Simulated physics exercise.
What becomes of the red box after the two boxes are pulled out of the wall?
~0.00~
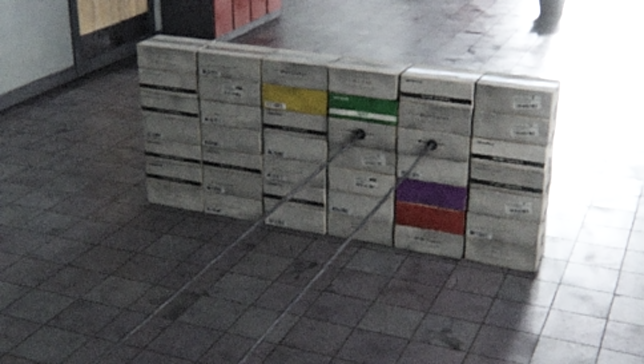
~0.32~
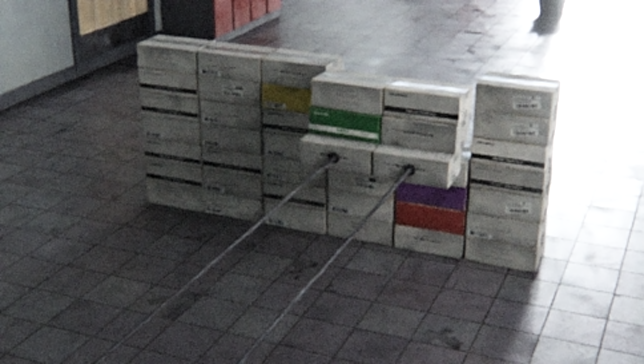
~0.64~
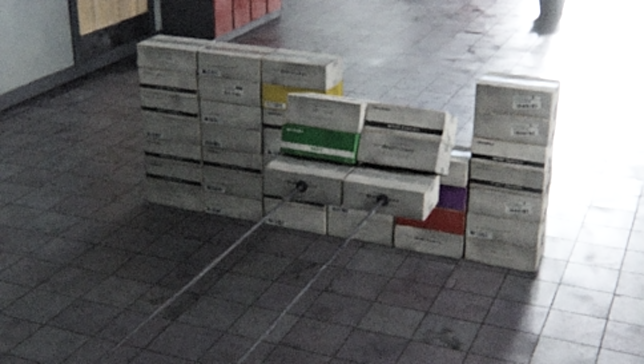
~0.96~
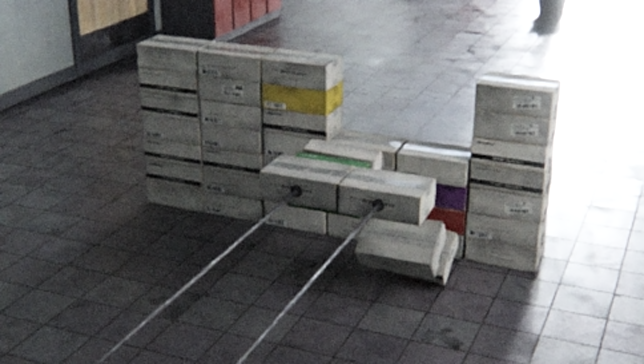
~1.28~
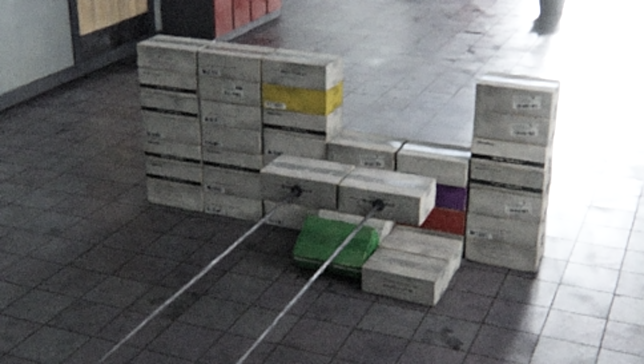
The red box stays up in its place in the wall, while the green box and a few others tumble to the floor in front.
A wall of boxes has two pulled forward, and the green one above tumbles in front.
